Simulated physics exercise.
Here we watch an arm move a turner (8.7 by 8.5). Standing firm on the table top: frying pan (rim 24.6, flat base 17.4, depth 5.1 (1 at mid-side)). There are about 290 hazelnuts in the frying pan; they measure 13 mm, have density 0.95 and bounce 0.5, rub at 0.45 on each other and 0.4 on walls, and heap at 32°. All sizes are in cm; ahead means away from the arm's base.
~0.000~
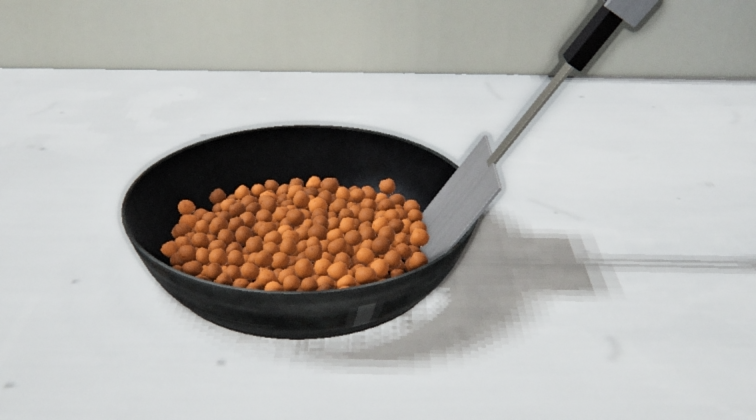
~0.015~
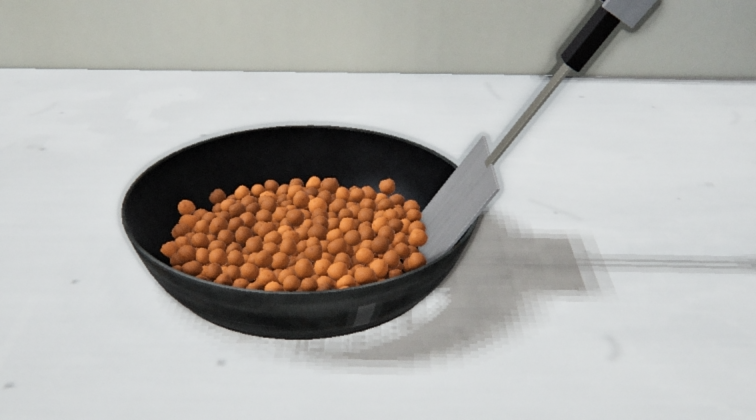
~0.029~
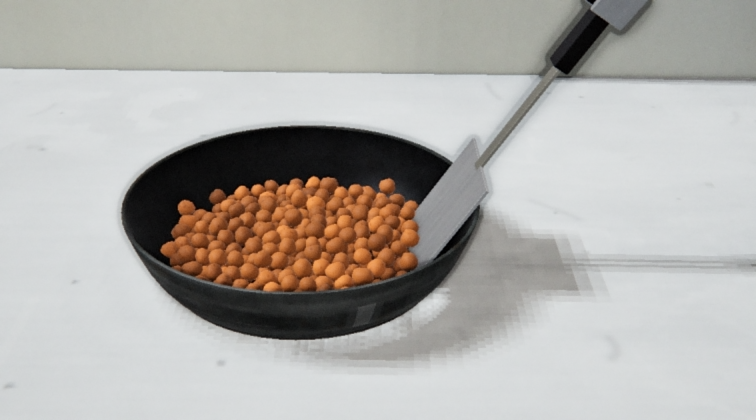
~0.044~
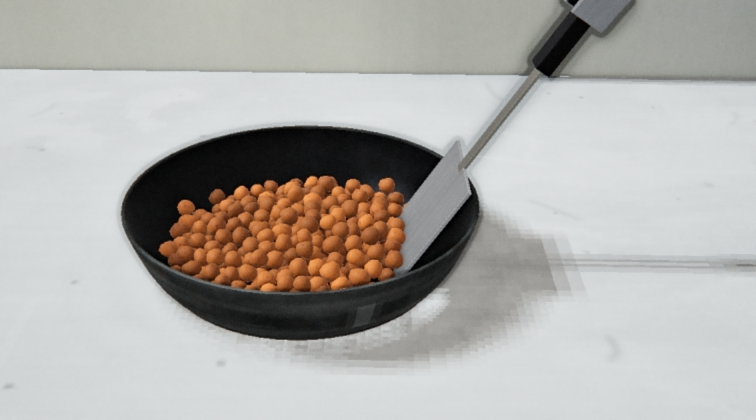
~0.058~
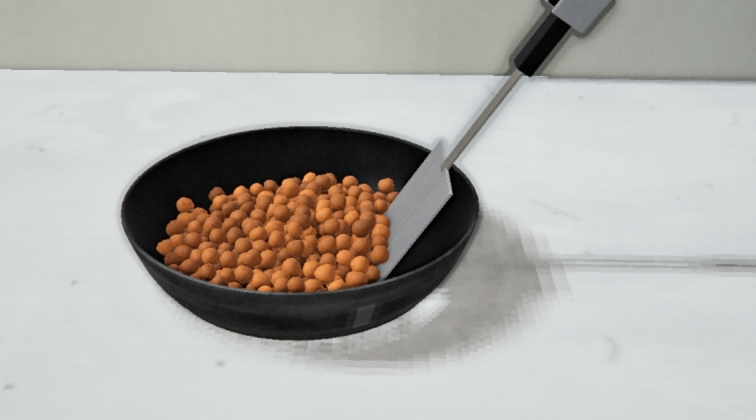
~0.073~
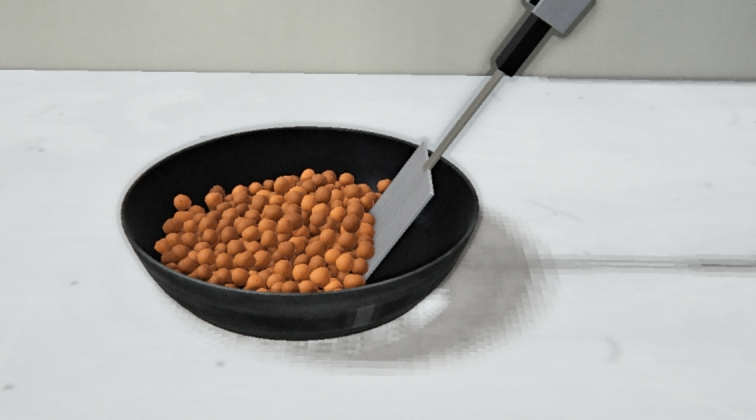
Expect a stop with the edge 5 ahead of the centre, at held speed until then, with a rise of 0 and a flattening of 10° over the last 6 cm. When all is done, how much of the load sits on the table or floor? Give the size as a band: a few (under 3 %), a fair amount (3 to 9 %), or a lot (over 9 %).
A few, under 3 %.
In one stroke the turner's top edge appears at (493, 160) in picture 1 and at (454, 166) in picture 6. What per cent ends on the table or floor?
Close to 0 in a hundred.
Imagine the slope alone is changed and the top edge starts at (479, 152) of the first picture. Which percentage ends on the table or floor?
I'd estimate around 0 per cent.
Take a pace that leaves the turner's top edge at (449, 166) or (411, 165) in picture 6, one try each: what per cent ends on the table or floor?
That comes to some 0 and some 0 percent, in that order.
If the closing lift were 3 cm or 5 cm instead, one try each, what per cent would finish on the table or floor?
Near 0 and 10 percent respectively.
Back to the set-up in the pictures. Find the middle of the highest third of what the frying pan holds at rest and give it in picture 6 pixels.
(202, 219).
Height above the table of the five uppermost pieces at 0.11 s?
Somewhere around 5 centimetres high.
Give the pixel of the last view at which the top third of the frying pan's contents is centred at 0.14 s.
I'd put it somewhere near (257, 224).
By 0.11 s, sloping 57°, highest piece 5 above the table; 293 in the frying pan.
By 0.14 s, sloping 52°, highest piece 6 above the table; 293 in the frying pan.
By 0.36 s, sloping 47°, highest piece 6 above the table; 293 in the frying pan.
By 1.41 s, sloping 47°, highest piece 5 above the table; 292 in the frying pan, 1 on the table or floor.
Final count, 292 in the frying pan, 1 on the table or floor. That is 0 % on the table or floor.
